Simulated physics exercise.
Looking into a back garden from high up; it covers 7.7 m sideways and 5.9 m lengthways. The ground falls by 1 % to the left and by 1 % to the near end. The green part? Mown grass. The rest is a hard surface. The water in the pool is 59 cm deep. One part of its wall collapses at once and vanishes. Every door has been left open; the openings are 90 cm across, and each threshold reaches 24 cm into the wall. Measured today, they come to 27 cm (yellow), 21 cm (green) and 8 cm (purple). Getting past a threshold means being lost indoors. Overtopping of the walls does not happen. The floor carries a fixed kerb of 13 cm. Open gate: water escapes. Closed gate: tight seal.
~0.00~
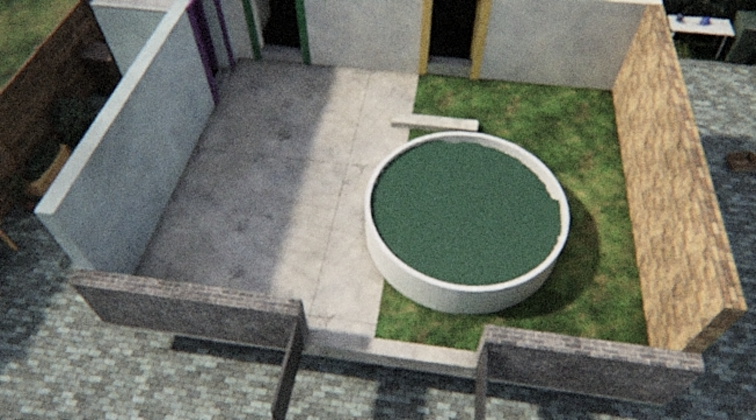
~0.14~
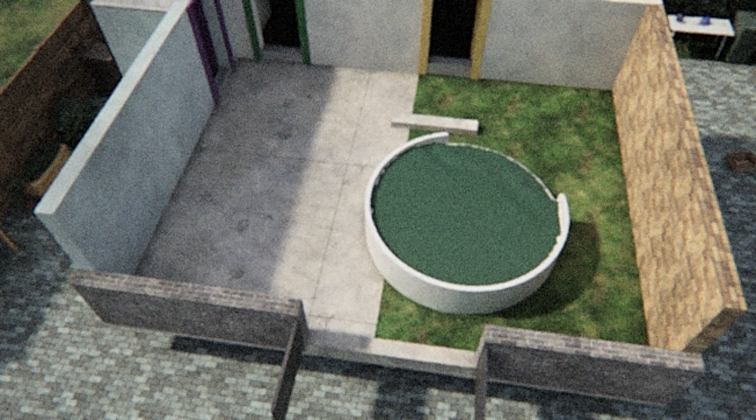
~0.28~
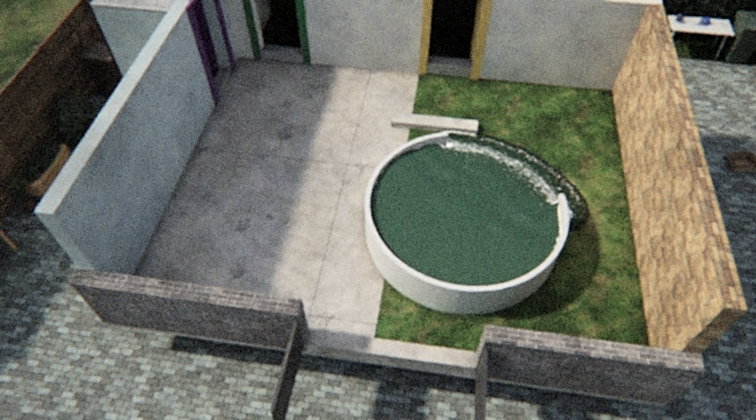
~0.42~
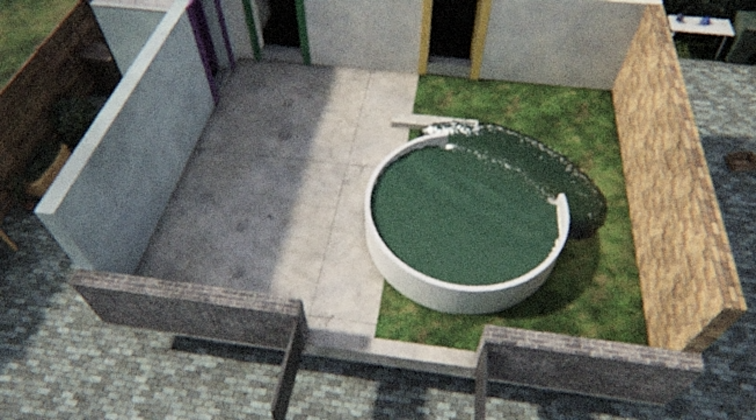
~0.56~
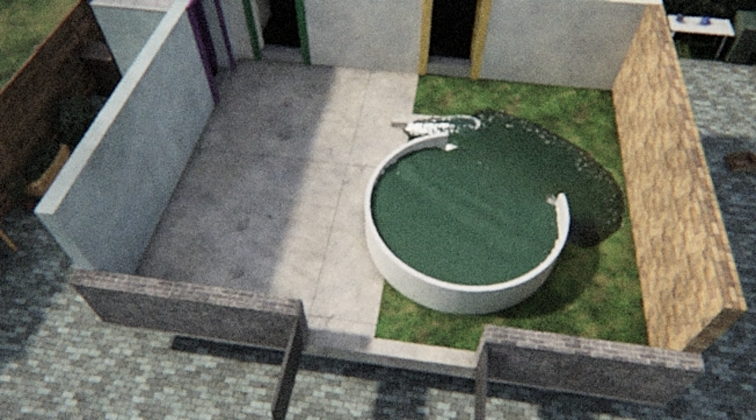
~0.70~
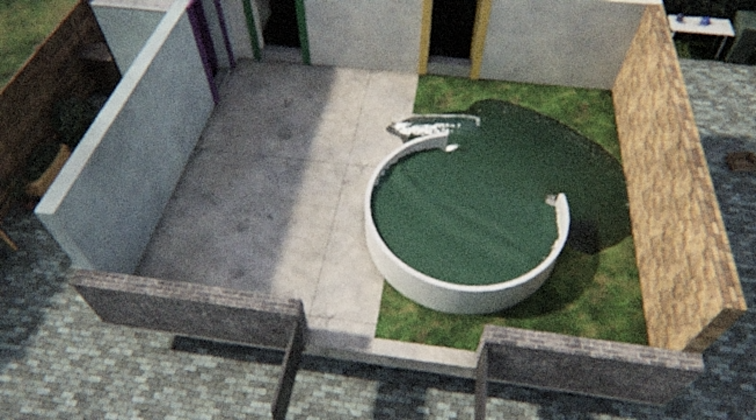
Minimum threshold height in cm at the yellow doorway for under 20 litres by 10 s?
Roughly 11.5 cm.
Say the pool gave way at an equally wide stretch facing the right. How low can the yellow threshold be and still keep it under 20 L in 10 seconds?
In that case about 7.0 cm.
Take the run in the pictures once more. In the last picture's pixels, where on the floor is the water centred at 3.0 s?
Look at about (502, 170) in the last view.
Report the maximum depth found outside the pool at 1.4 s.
Roughly 28 cm.
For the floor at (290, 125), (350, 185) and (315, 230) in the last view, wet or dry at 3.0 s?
Point by point, the first is awash, the second awash and the third spared.
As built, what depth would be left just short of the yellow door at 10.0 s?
The depth there is around 6.5 cm.
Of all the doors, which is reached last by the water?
Purple door.
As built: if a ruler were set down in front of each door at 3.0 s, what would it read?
Depths, in cm - yellow: 14, green: 0, purple: 0.
After 1.4 s water covers 30 % of the floor, deepest (28 cm) near (474, 139); it has not reached the yellow door.
After 3.0 s water covers 45 % of the floor, deepest (37 cm) near (552, 126); 14 cm at the yellow door, 0 litres in over its 27 cm threshold.
After 10.0 s water covers 95 % of the floor, deepest (18 cm) near (121, 302); 7 cm at the yellow door, 0 litres in over its 27 cm threshold.
At the yellow door as built, the water arrived by 1.7 s and peaked near 16 cm at 3.8 s.
With a threshold of 9.5 cm, 42 litres would have come in within the 10 s; with 12.5 cm, 14 litres. So under 20 litres takes about 11.5 cm.
